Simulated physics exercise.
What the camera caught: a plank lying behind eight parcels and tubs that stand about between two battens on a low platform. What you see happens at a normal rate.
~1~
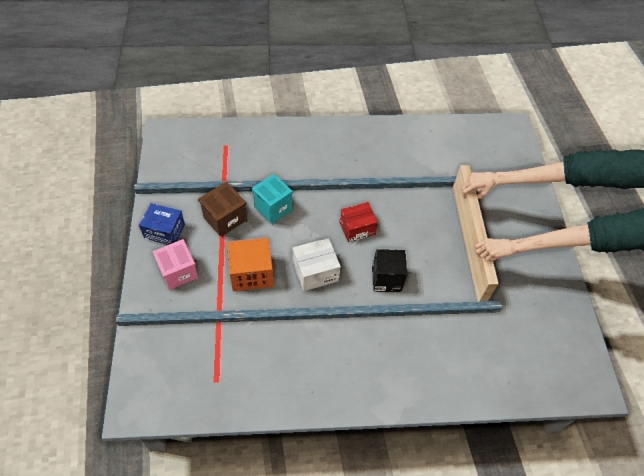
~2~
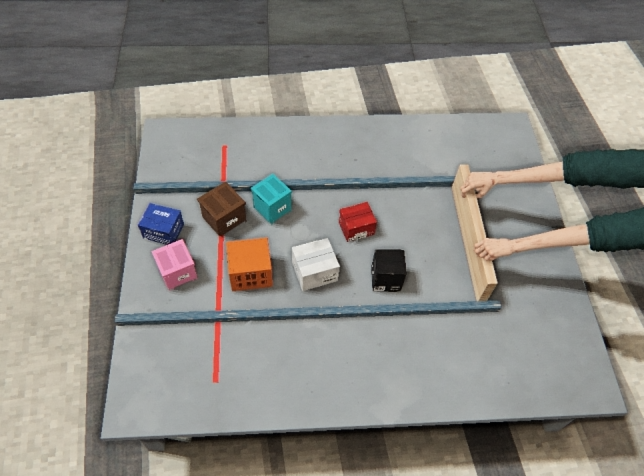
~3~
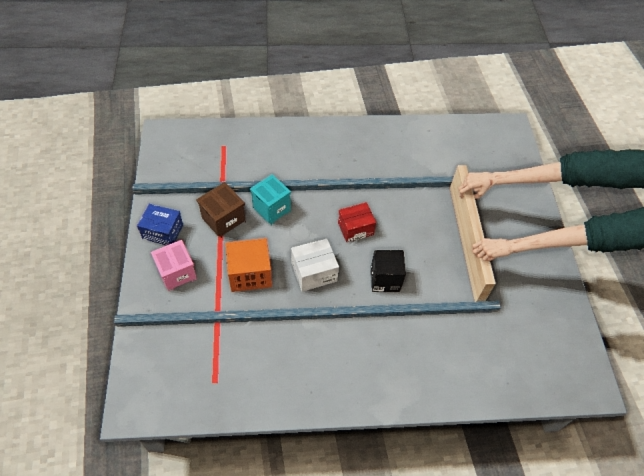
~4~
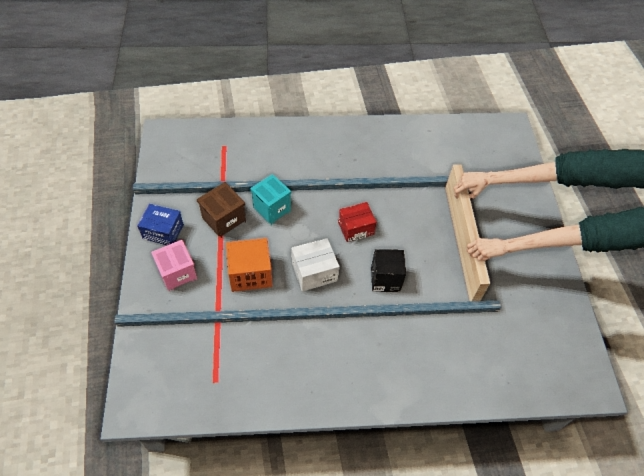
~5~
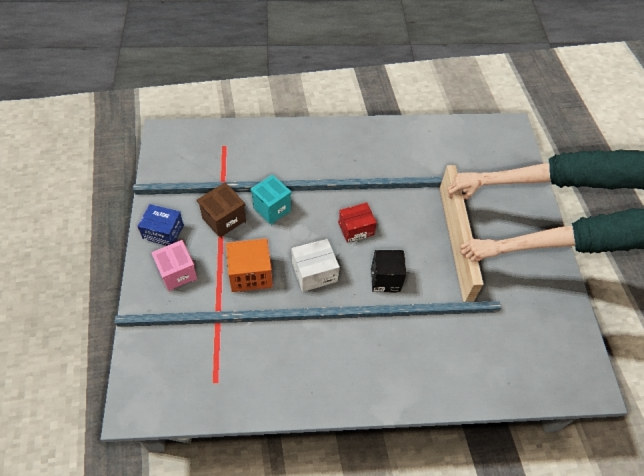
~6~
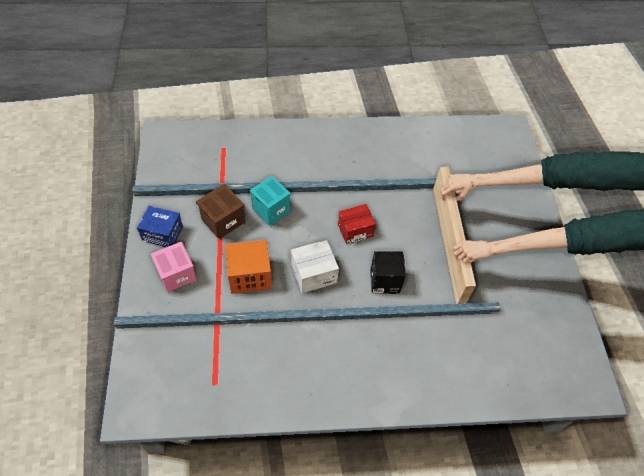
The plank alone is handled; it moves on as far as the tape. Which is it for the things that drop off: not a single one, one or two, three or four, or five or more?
Seems the ones that don't stay up number one or at most two, for sure.
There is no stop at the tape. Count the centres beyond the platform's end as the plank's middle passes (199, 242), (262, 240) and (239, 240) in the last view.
3, 0 and 1.
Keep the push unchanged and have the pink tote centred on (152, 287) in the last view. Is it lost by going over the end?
It drops over the edge from there.
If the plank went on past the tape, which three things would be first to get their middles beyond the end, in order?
They are the pink tote, then the orange crate, then the blue box.
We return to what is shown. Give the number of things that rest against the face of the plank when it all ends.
That number would be 3.
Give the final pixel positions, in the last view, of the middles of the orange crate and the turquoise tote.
In the last picture the first middle sits at (128, 269) and the other at (206, 196).
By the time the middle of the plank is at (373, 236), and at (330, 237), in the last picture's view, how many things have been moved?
Tally: 2; 4.
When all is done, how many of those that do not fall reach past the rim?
The number overhanging is 2.
A little later, none off yet; blue box at rest near (160, 227); pink tote at rest near (174, 268); brown tote at rest near (222, 212).
Next, none off yet; blue box at rest near (160, 227); pink tote shifted about its own width near (139, 265); brown tote shifted a little near (210, 212).
When it is over, the number that fall off is one or two; down, pink tote.
